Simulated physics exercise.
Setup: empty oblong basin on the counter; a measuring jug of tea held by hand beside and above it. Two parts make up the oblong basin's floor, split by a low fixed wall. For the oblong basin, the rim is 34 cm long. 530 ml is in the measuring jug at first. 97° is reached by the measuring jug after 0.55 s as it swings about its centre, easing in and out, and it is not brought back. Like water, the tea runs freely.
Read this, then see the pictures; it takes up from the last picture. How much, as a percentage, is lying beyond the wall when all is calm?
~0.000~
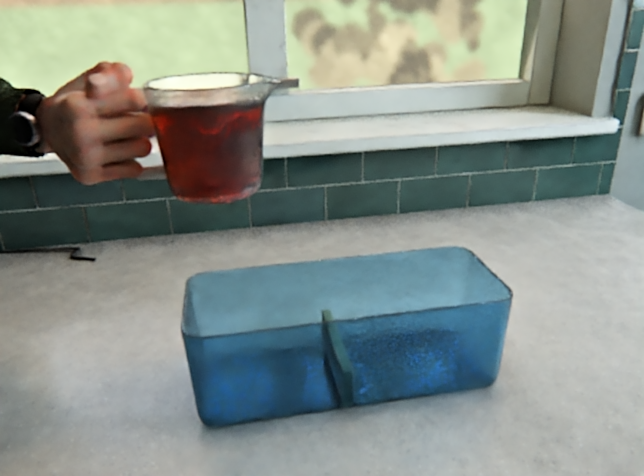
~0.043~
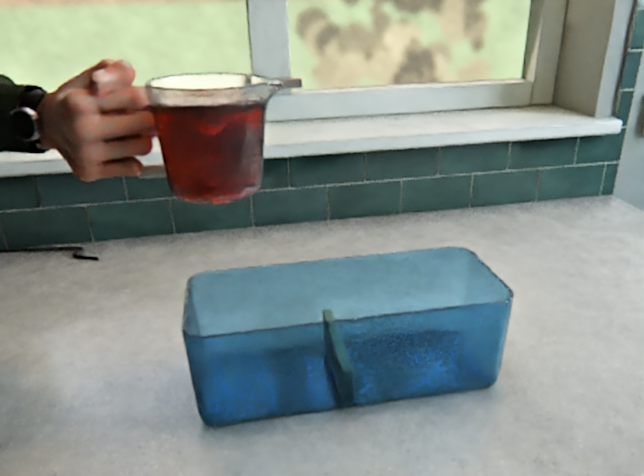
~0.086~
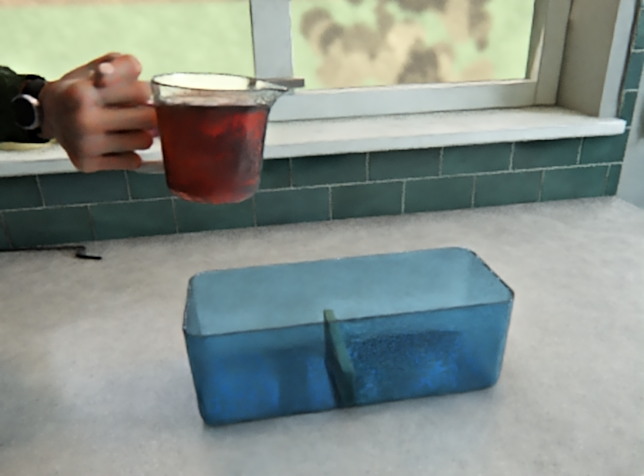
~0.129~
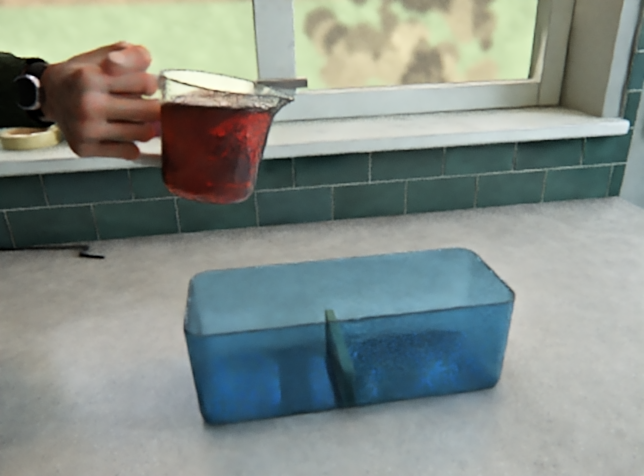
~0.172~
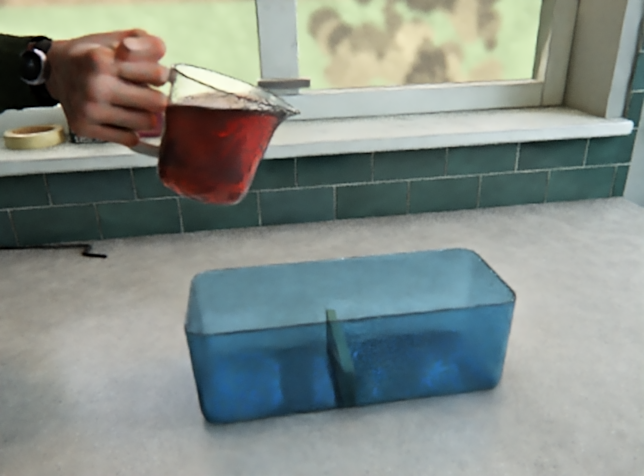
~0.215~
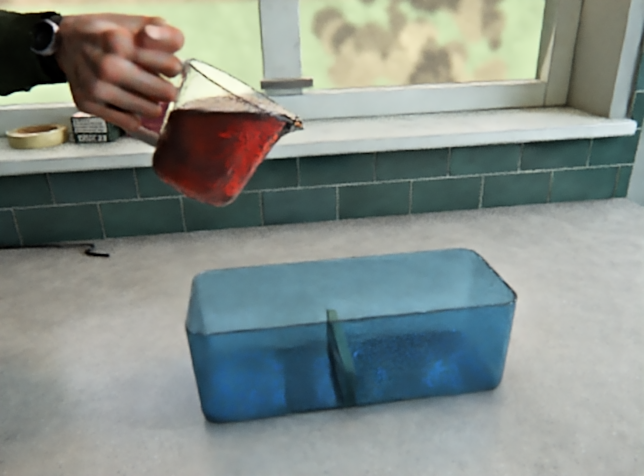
Around 87 per cent lies beyond the wall.
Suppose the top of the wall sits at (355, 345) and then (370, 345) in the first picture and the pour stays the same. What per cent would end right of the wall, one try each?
The first gives near 50 per cent and the second near 20 per cent.
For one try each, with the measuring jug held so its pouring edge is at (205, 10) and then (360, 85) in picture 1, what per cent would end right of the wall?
Near 5 in a hundred on the first go and near 90 in a hundred on the second.
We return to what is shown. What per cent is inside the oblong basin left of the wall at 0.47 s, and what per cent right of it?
Left about 0, right about 14.
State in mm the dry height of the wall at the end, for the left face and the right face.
The left comes to roughly 42 mm and the right to roughly 24 mm.
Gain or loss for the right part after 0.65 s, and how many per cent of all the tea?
Its share increases, some 24 in a hundred.
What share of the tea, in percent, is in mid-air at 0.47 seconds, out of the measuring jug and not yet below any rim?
Around 36 percent.
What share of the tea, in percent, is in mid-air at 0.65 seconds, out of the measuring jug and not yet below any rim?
Near 22 per cent, I'd say.
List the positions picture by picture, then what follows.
Tilt 0°; pouring edge (282, 79); surface from (153, 101) to (263, 95); the oblong basin's rim runs from (185, 305) to (489, 271); the wall's top is at (336, 338), in the first frame.
Tilt 1°; pouring edge (284, 81); surface from (154, 100) to (264, 96), in the second frame.
Tilt 6°; pouring edge (289, 88); surface from (158, 98) to (268, 97), in the third frame.
Tilt 13°; pouring edge (295, 98); surface from (165, 98) to (274, 101), in the fourth frame.
Tilt 22°; pouring edge (301, 111); surface from (169, 103) to (284, 105), in the fifth frame.
Tilt 32°; pouring edge (305, 127); surface from (167, 118) to (299, 117); 1 per cent is over the edge, in the sixth frame.
After 0.47 s the tilt is 92° and 51 per cent is still to pour, 0 is left of the wall and 14 right of it.
After 0.65 s the tilt is 97° and 13 per cent is still to pour, 3 is left of the wall and 62 right of it.
After 0.84 s the tilt is 97° and 3 per cent is still to pour, 6 is left of the wall and 85 right of it.
After 1.05 s the tilt is 97° and 0 per cent is still to pour, 10 is left of the wall and 87 right of it.
In the end 11 per cent lies left of the wall, 87 right of it and 2 outside.
